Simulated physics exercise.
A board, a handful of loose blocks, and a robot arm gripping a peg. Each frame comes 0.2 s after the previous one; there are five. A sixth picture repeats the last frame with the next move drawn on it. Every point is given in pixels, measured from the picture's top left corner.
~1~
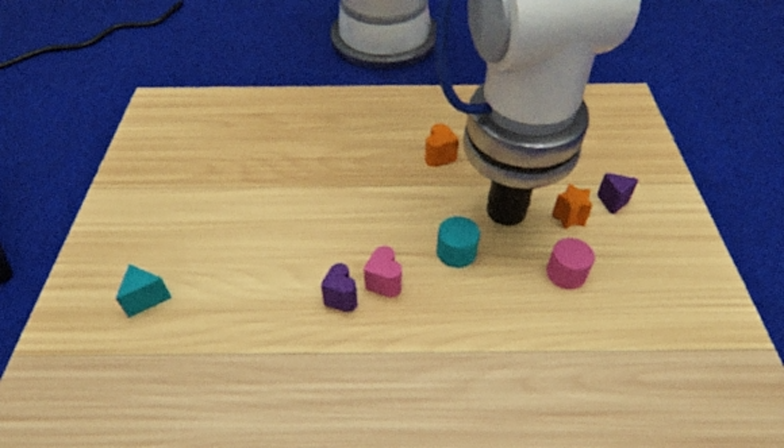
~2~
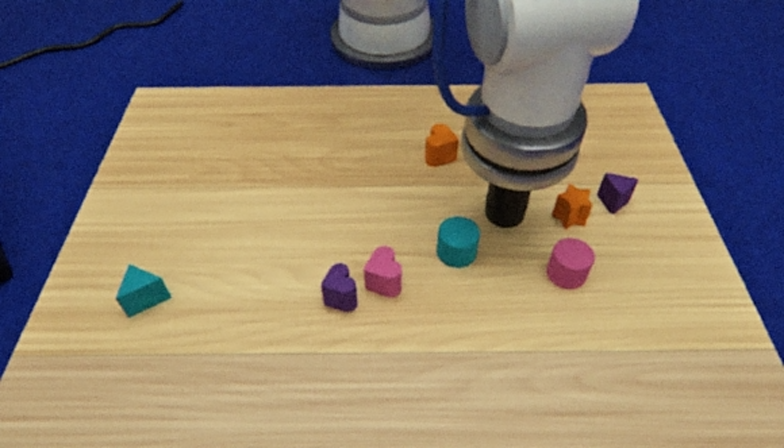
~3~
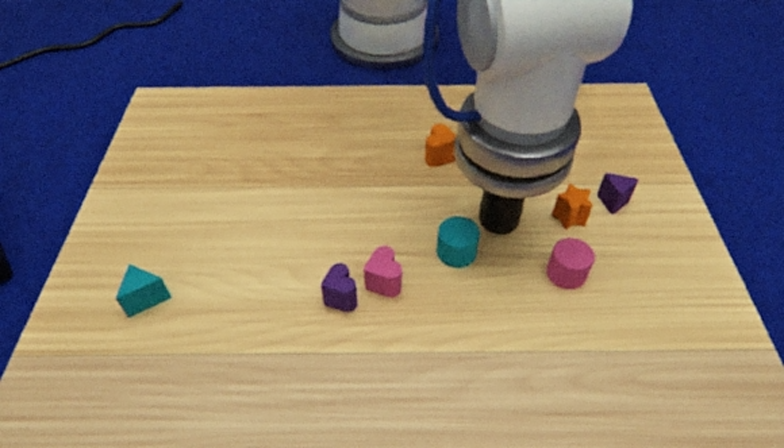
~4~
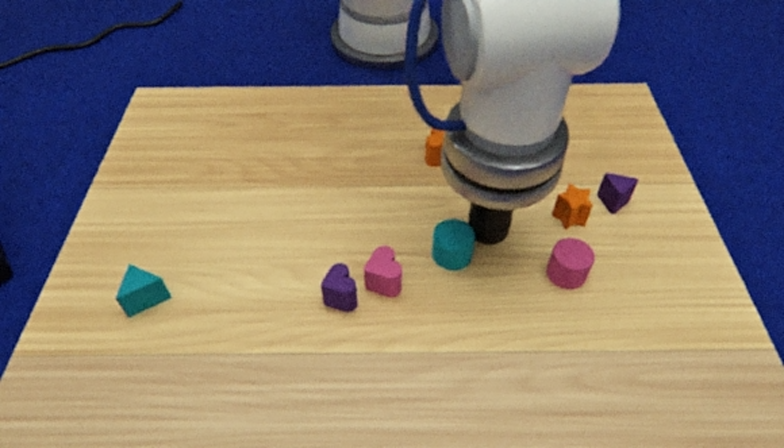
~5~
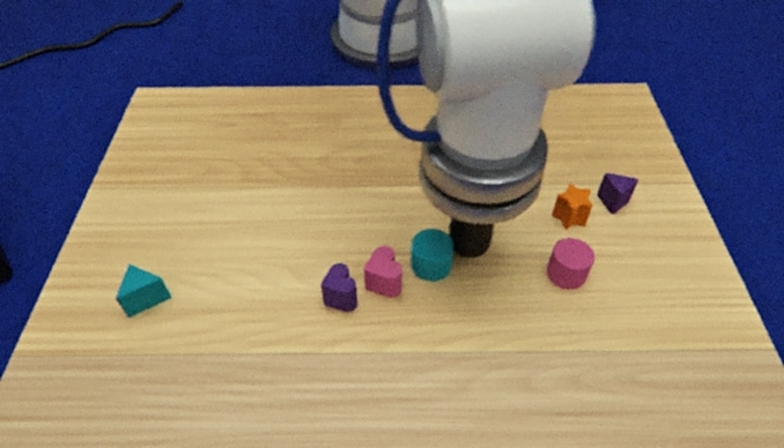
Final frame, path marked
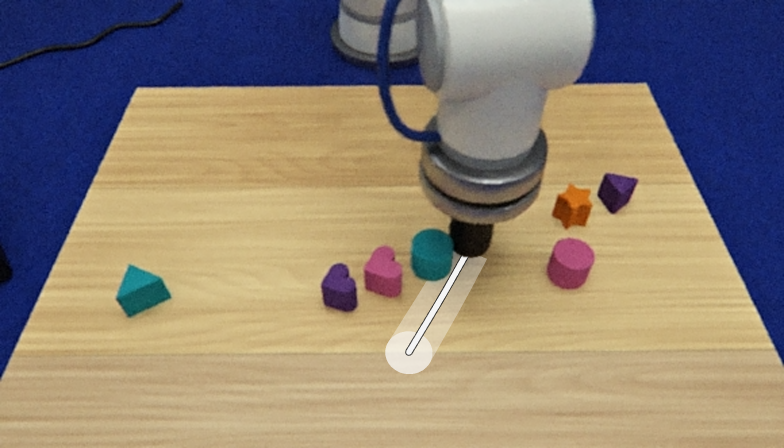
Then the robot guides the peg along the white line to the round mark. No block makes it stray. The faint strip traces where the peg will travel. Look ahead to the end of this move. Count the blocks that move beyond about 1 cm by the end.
By the end, two blocks will have moved.
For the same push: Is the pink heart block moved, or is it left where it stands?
It's moved.
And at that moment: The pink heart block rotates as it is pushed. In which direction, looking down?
The block spins clockwise.
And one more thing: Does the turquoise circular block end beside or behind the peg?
Yes - that is the case.
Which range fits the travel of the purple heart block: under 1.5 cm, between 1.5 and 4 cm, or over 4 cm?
The move is short, under 1.5 cm.
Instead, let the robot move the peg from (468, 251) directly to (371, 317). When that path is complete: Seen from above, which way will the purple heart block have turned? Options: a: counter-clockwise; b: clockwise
The correct letter is a.
The drawn path runs from (468, 251) directly to (409, 352).
The first path, step by step. One third of the way, peg at (451, 274); pink heart block at (373, 264); turquoise circular block at (408, 260).
Two thirds of the way, peg at (431, 308); pink heart block at (363, 264), turned 30° clockwise; turquoise circular block at (398, 269).
At the end, peg at (409, 344); purple heart block not moved; pink heart block at (363, 264), turned 30° clockwise; turquoise circular block at (398, 269).
